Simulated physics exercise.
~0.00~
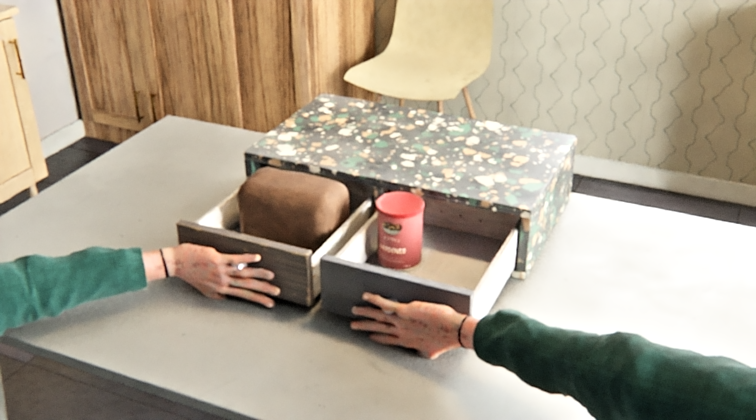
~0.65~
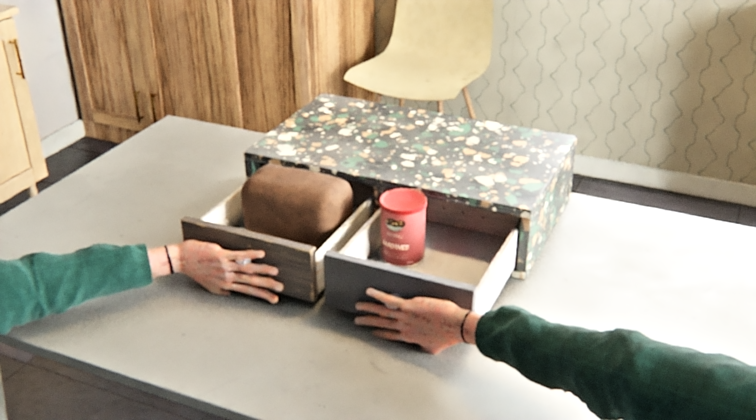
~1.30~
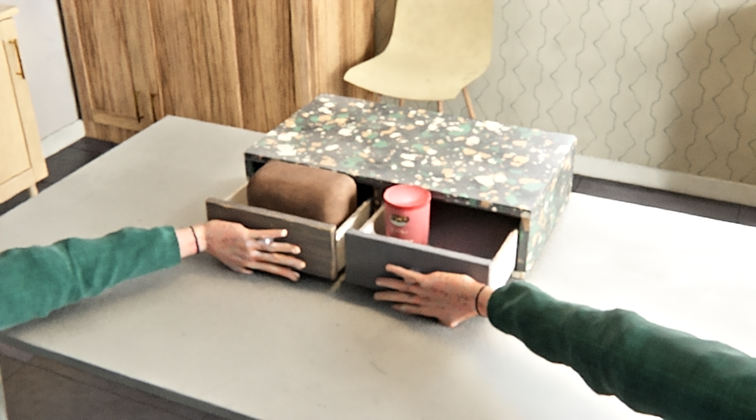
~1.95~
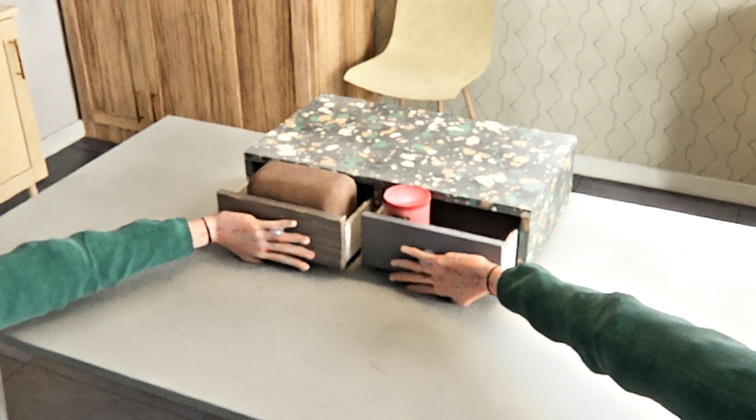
Two green-sleeved arms pushed at the open drawers of a small speckled chest on a table, the left holding a brown loaf and the right an upright red pot, and both slid partway in but were still ajar at the end.
